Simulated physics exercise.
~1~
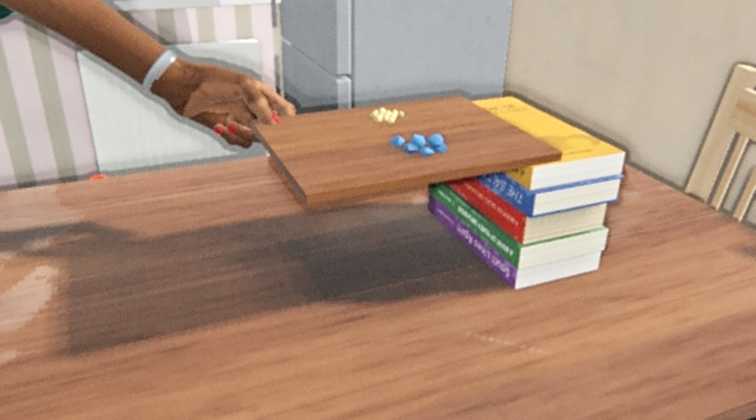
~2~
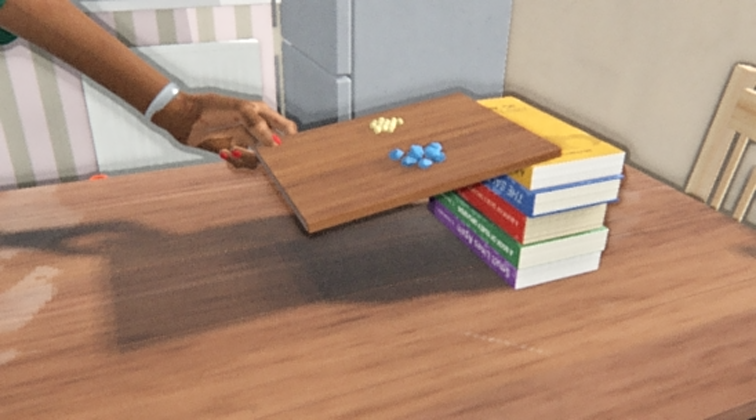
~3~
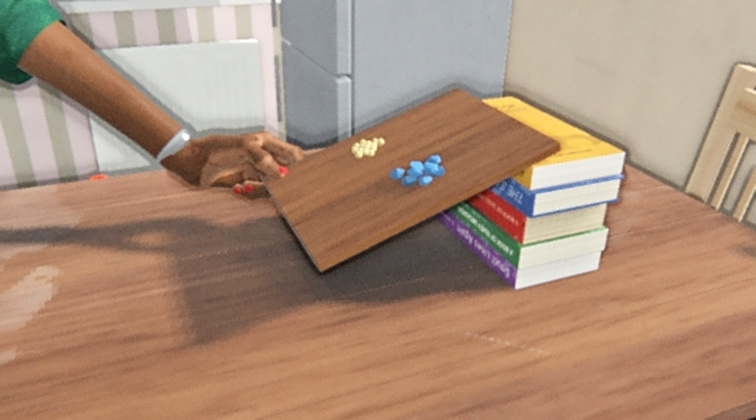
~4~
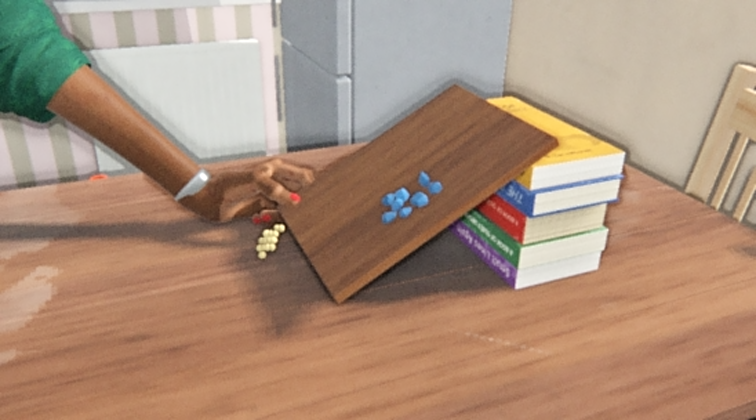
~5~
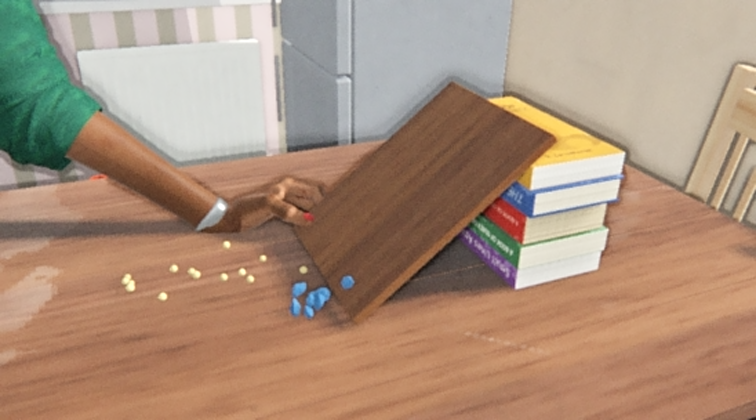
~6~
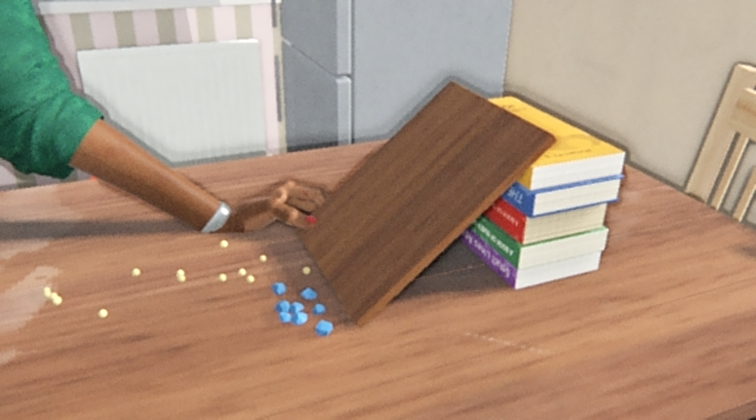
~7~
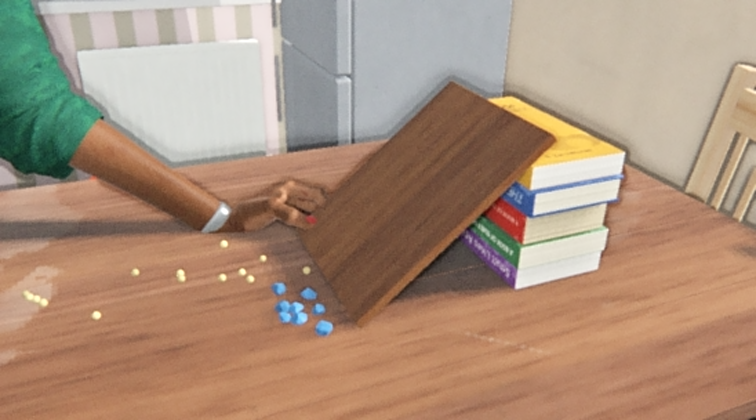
The clip opens on a wooden board with one end resting on a stack of colorful books and the other held by a hand at the left, carrying a small cluster of pale yellow pieces behind a cluster of blue ones. The hand gradually lowers its end, tilting the board toward the table. As the slope steepens, the yellow pieces slide off first and gather at its foot while the blue ones remain aboard. The blue pieces then slide down too, as the yellow ones scatter leftward. Finally, the board rests steeply against the books, with the yellow pieces spread farther out and the blue ones bunched near its lower edge.
